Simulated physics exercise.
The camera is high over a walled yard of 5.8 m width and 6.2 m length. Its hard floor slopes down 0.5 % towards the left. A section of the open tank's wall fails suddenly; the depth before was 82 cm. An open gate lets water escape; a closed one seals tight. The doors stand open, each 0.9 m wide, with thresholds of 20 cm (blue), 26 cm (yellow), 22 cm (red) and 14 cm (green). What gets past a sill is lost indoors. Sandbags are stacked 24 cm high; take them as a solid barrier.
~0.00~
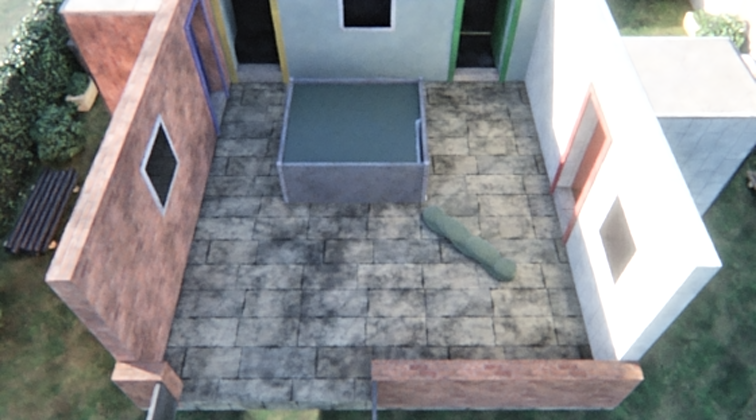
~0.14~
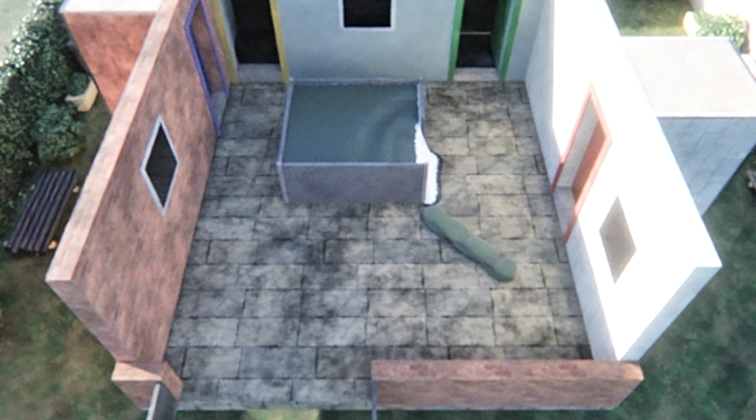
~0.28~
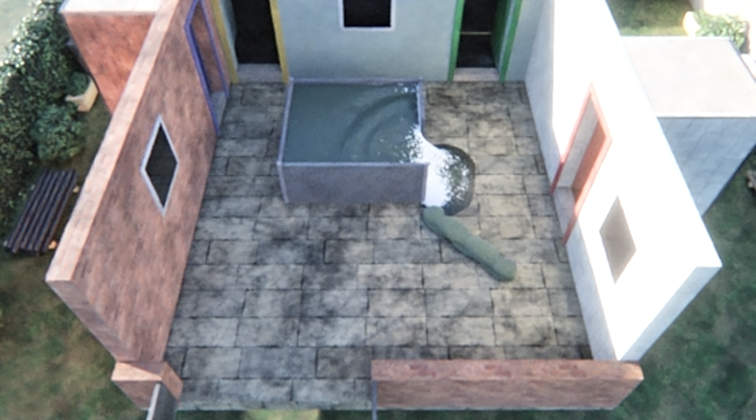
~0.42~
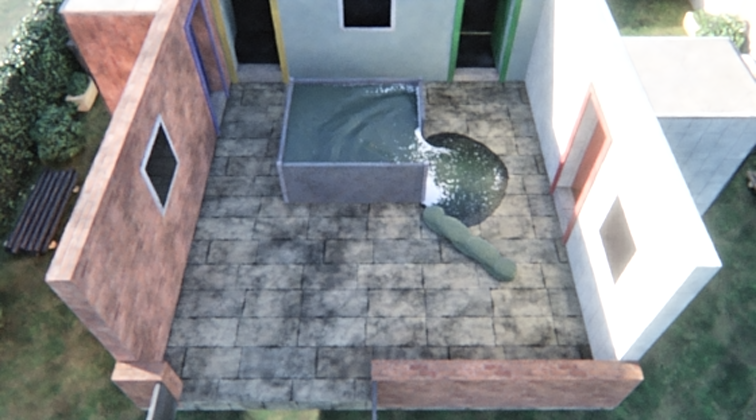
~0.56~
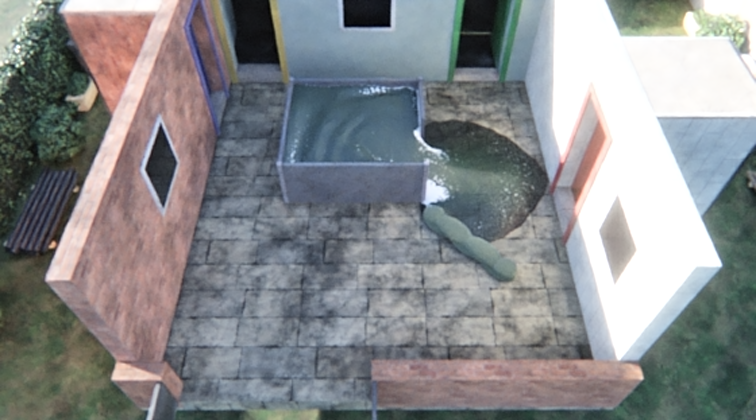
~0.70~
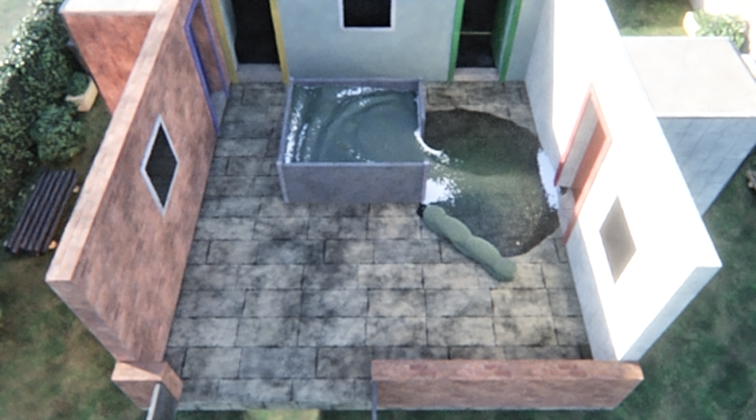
The footage shows a still, open tank in a walled yard before water bursts from its right side, spreading across the paving beside a row of sandbags and reaching the right wall near a red-framed doorway while ripples cross the tank.
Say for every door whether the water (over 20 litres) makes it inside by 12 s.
The water let in: At the blue door it keeps below the limit; at the yellow door it does not reach the limit; at the red door it exceeds the limit; at the green door it goes over the limit.
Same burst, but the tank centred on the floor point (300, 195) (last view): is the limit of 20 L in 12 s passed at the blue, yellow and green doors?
Against that limit: Blue below, yellow below, green over.
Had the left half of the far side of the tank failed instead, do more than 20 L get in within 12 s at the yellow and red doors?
Against that limit: Yellow over, red below.
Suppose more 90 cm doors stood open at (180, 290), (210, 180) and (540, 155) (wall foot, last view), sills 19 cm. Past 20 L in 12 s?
In turn: Not over, under, over.
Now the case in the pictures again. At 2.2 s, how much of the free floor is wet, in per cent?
About 30 per cent.
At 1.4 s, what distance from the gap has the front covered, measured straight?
Roughly 3.6 m.
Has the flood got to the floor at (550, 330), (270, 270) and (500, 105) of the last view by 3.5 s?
In turn: Wet, dry, under water.
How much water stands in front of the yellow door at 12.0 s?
Roughly 14.5 cm deep.
After 1.4 s water covers 20 % of the floor and is deepest (45 cm) near (429, 185); blue door not reached, yellow door not reached, red door 39 cm at the sill, 30 L in, green door 2 cm at the sill, 0 L in.
After 2.2 s water covers 30 % of the floor and is deepest (41 cm) near (594, 382); blue door not reached, yellow door not reached, red door 37 cm at the sill, 96 L in, green door 20 cm at the sill, 2 L in.
After 3.5 s water covers 55 % of the floor and is deepest (30 cm) near (580, 382); blue door not reached, yellow door not reached, red door 25 cm at the sill, 142 L in, green door 21 cm at the sill, 41 L in.
After 7.0 s water covers 95 % of the floor and is deepest (20 cm) near (228, 95); blue door 16 cm at the sill, 0 L in, yellow door 15 cm at the sill, 0 L in, red door 16 cm at the sill, 148 L in, green door 14 cm at the sill, 76 L in.
After 12.0 s water covers 95 % of the floor and is deepest (15 cm) near (227, 101); blue door 14 cm at the sill, 0 L in, yellow door 14 cm at the sill, 0 L in, red door 9 cm at the sill, 149 L in, green door 9 cm at the sill, 78 L in.
